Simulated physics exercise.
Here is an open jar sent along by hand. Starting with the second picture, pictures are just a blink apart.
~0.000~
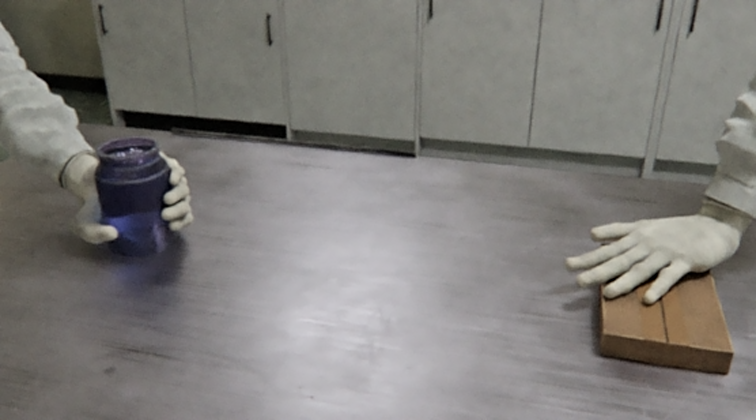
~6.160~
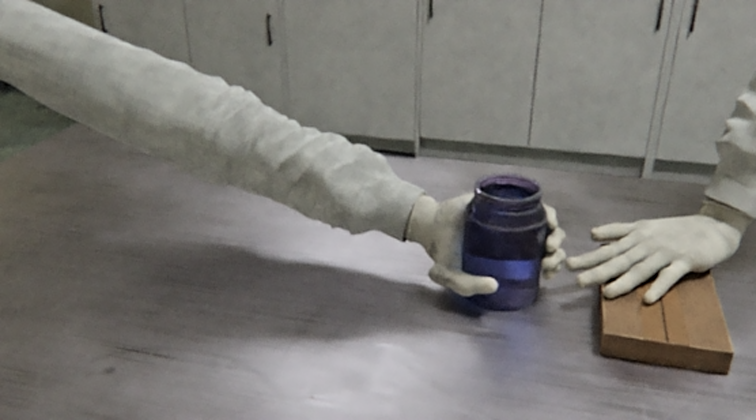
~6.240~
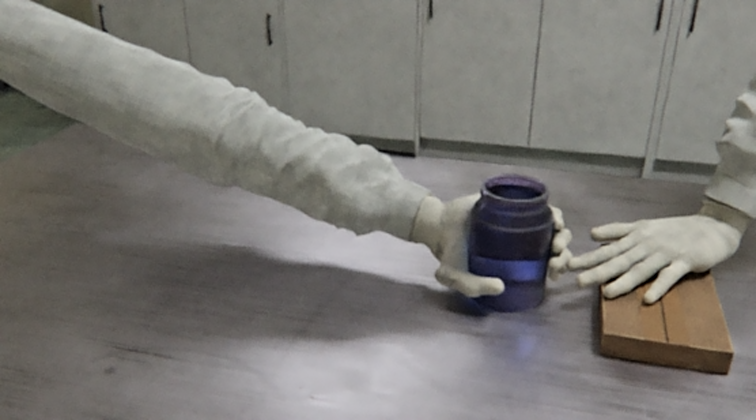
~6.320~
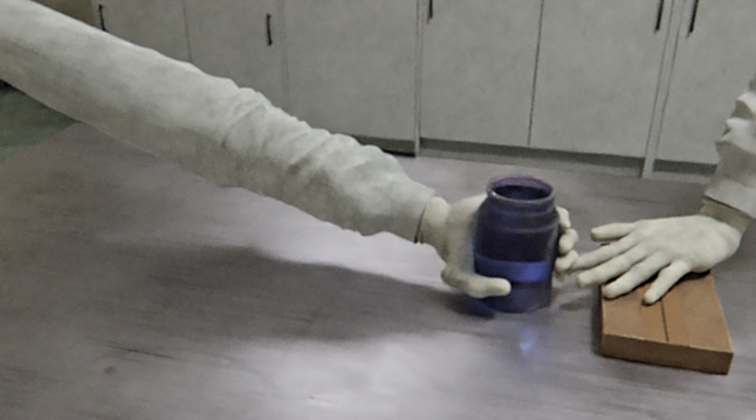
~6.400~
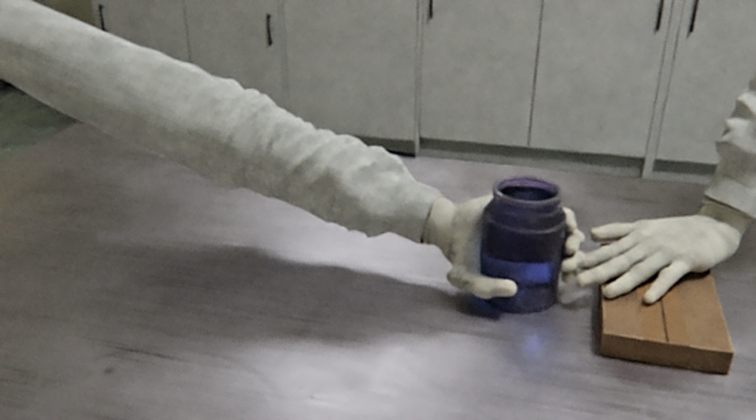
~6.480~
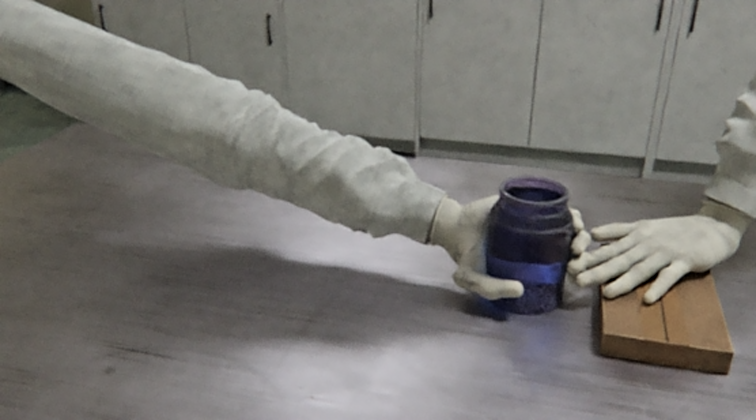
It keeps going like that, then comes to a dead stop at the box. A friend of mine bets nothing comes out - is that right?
Yes, it all stays in.
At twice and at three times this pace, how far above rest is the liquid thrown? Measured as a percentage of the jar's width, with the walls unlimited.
Around 15 % and 25 %.
After 6.9 s, the jar meets the box.
After 7.0 s, the dyed water surges up the wall; the wave climbs under half way to the rim.
After 8.0 s, the jar stands at the box; nothing has left it.
